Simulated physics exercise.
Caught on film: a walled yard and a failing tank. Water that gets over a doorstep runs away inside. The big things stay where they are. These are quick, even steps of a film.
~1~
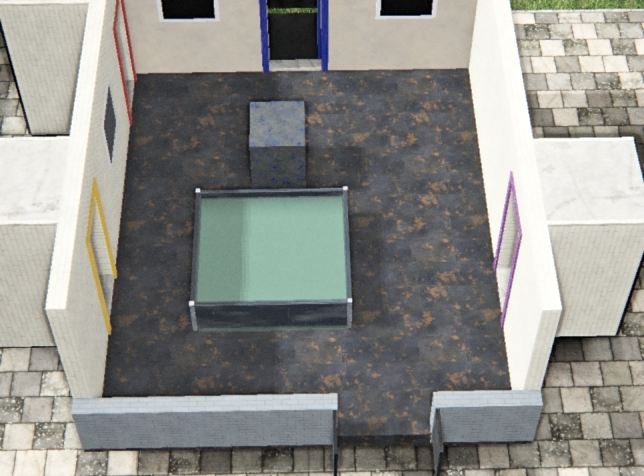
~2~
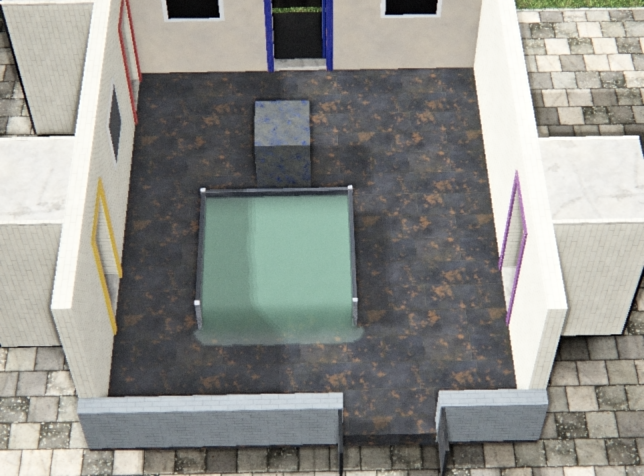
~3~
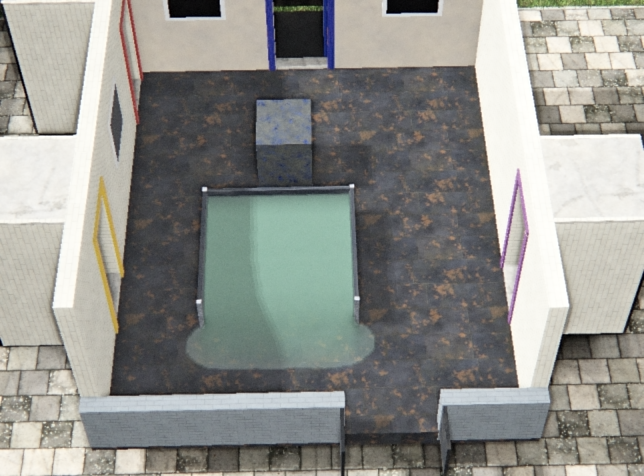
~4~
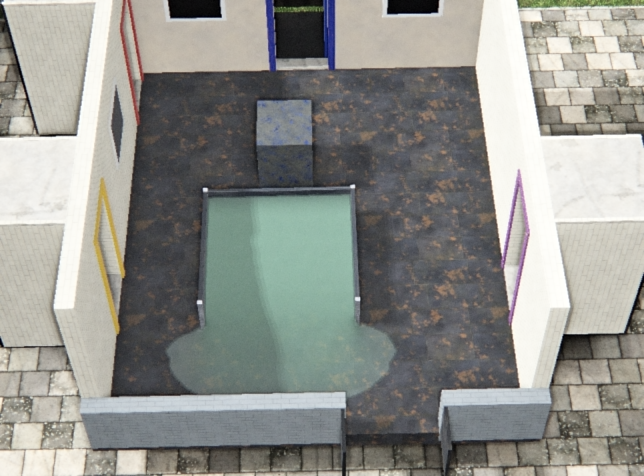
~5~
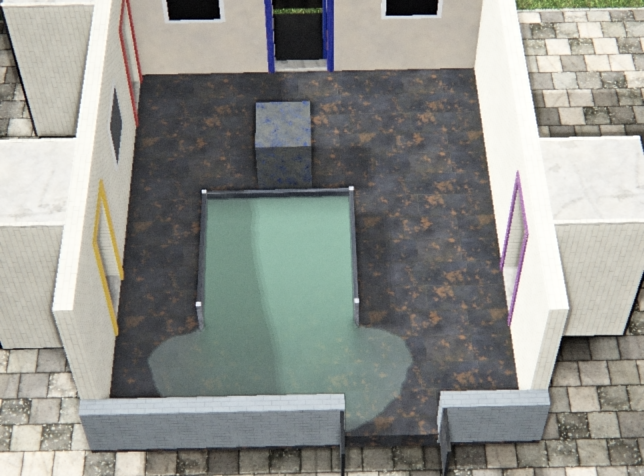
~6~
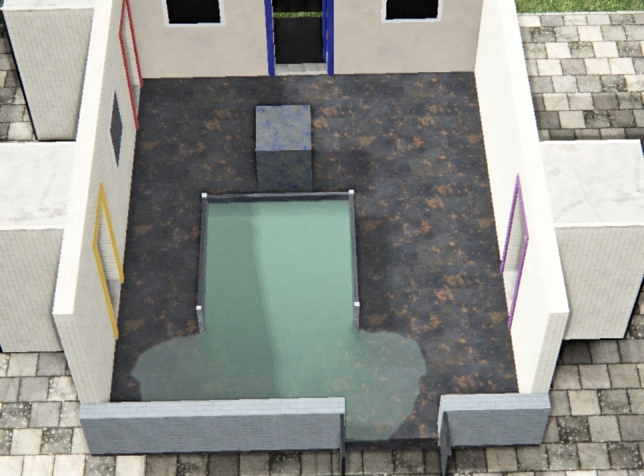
In a walled yard with a dark mottled floor, a rectangular tank of green liquid opens at its near side, and the liquid pours out, spreading toward the low grey front wall and fanning out to left and right.
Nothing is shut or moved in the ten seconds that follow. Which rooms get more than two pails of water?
One by one: The yellow door admits no more than that; the red door lets in a lot; the purple door admits no more than that; the blue door admits no more than that.
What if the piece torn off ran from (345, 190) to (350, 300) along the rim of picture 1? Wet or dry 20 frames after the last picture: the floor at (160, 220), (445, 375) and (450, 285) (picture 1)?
One after the other: No water, flooded, flooded.
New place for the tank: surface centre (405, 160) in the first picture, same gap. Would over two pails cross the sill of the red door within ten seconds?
One by one: The red door takes less.
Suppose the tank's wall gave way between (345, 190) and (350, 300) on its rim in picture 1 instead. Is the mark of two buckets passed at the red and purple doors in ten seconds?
My reading: The red one passes that mark; the purple one passes that mark.
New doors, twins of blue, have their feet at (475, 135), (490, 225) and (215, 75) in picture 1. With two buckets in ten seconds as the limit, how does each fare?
In turn: Takes less, stays under, passes that mark.
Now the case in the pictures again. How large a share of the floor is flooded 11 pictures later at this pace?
About 25 per cent.
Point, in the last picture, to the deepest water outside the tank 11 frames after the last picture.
I would point to (121, 429).
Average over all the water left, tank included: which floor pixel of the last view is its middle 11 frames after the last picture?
Close to (268, 346).
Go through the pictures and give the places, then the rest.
In the first picture, the tank at (271, 248) is whole and still.
In the second picture, water pours out at (277, 317) and has run to (357, 333).
In the third picture, the front is at (367, 349), out from the gap at (279, 318).
In the fourth picture, the front is at (382, 367), out from the gap at (280, 319).
In the fifth picture, the front is at a hidden place, out from the gap at (279, 321).
In the sixth picture, the front is at a hidden place, out from the gap at (279, 325).
A moment on, water covers 20 % of the floor; the yellow door not reached, the red door not reached, the purple door not reached, the blue door not reached.
Next, water covers 25 % of the floor; the yellow door wet at the sill, nothing in, the red door not reached, the purple door not reached, the blue door not reached.
Then, water covers 40 % of the floor; the yellow door wet at the sill, nothing in, the red door not reached, the purple door wet at the sill, nothing in, the blue door not reached.
Later, water covers 80 % of the floor; the yellow door under two buckets in, the red door under two buckets in, the purple door wet at the sill, nothing in, the blue door wet at the sill, nothing in.
In the end, water covers 95 % of the floor; the yellow door under two buckets in, the red door over two buckets in, the purple door wet at the sill, nothing in, the blue door under two buckets in.
